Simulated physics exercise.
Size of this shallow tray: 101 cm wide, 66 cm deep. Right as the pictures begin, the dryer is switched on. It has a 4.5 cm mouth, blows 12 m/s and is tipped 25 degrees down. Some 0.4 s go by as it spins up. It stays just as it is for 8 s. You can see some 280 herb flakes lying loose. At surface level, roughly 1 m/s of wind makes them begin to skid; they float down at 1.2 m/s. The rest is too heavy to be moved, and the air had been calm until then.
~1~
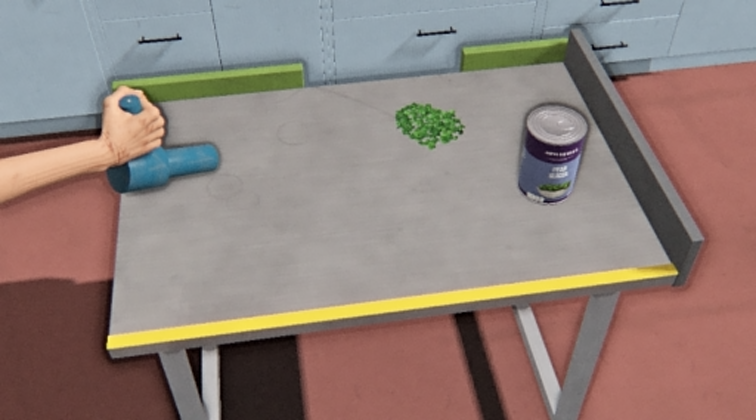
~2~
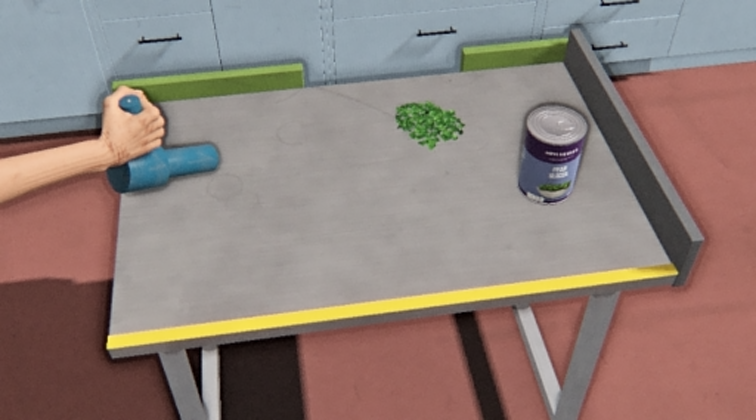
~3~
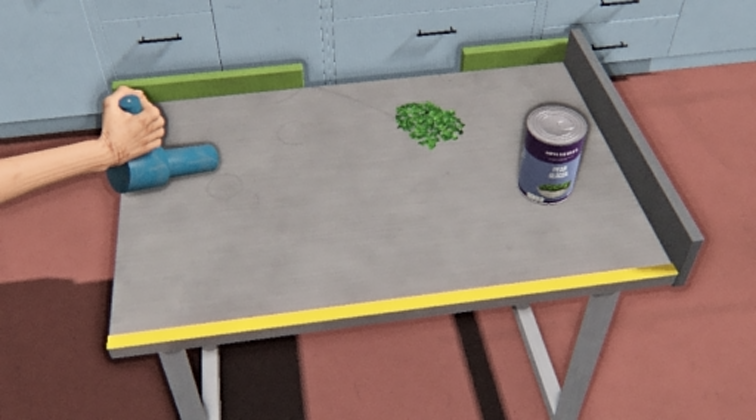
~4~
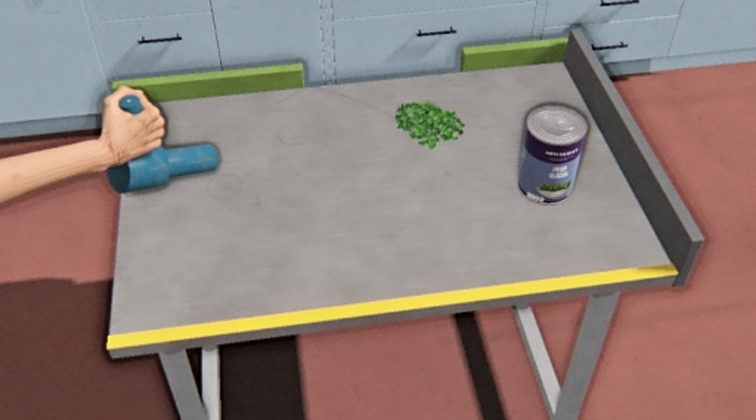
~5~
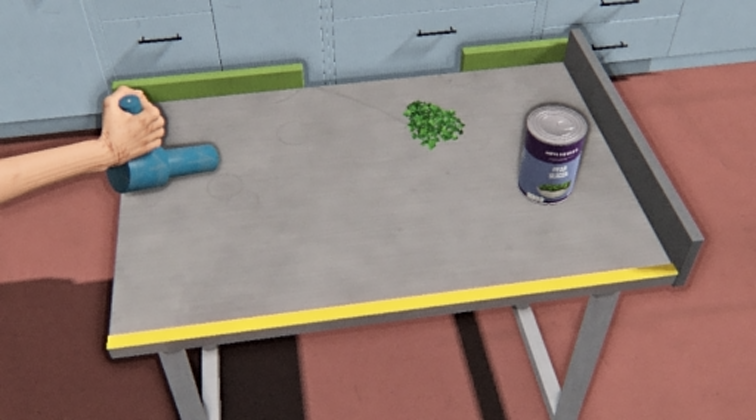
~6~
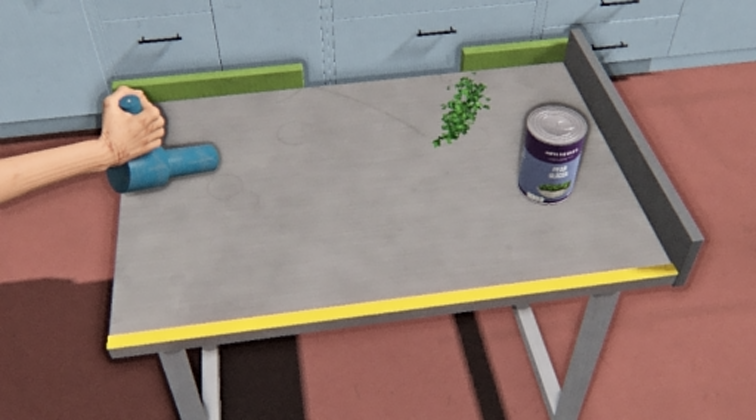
Loose green flakes lie still on a grey table beside a tin while a hand at the left holds a blue dryer pointed toward them, then they shift slightly and shear rightward into a narrow, slanted patch behind the tin.
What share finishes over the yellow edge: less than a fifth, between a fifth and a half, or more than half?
What sits over the yellow edge at the end is just a sliver.
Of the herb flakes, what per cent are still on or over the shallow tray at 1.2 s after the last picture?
About 100 % remain.
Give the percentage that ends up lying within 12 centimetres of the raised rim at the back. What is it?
Roughly 40 per cent.
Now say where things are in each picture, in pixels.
In the first picture, the middle of the herb flakes is near (427, 124), none has stirred yet and the mouth of the dryer is at (210, 158).
In the second picture, the middle of the herb flakes is near (427, 123), none has stirred yet and the yellow edge is centred on (404, 310).
In the third picture, the middle of the herb flakes is near (427, 123), none has stirred yet and the top of a tin is at (557, 124).
In the fourth picture, the middle of the herb flakes is near (427, 123) and none has stirred yet.
In the fifth picture, the middle of the herb flakes is near (430, 123), the farthest in sight from the dryer is at (452, 113) and about 15 % have left their places.
In the sixth picture, the middle of the herb flakes is near (460, 115), the farthest in sight from the dryer is at (474, 74) and about 85 % have left their places.
Then, 1.2 s after the last picture, 67 % are on the move or not yet settled, 0 % are over the yellow edge; the middle of those still in play is near (578, 84).
Then, 2.2 s after the last picture, 57 % are on the move or not yet settled, 0 % are over the yellow edge; the middle of those still in play is near (580, 87).
Then, 4.0 s after the last picture, 42 % are on the move or not yet settled, 0 % are over the yellow edge; the middle of those still in play is near (582, 93).
Then, 7.6 s after the last picture, at the end, 0 % are over the yellow edge; the middle of those still in play is near (584, 96).
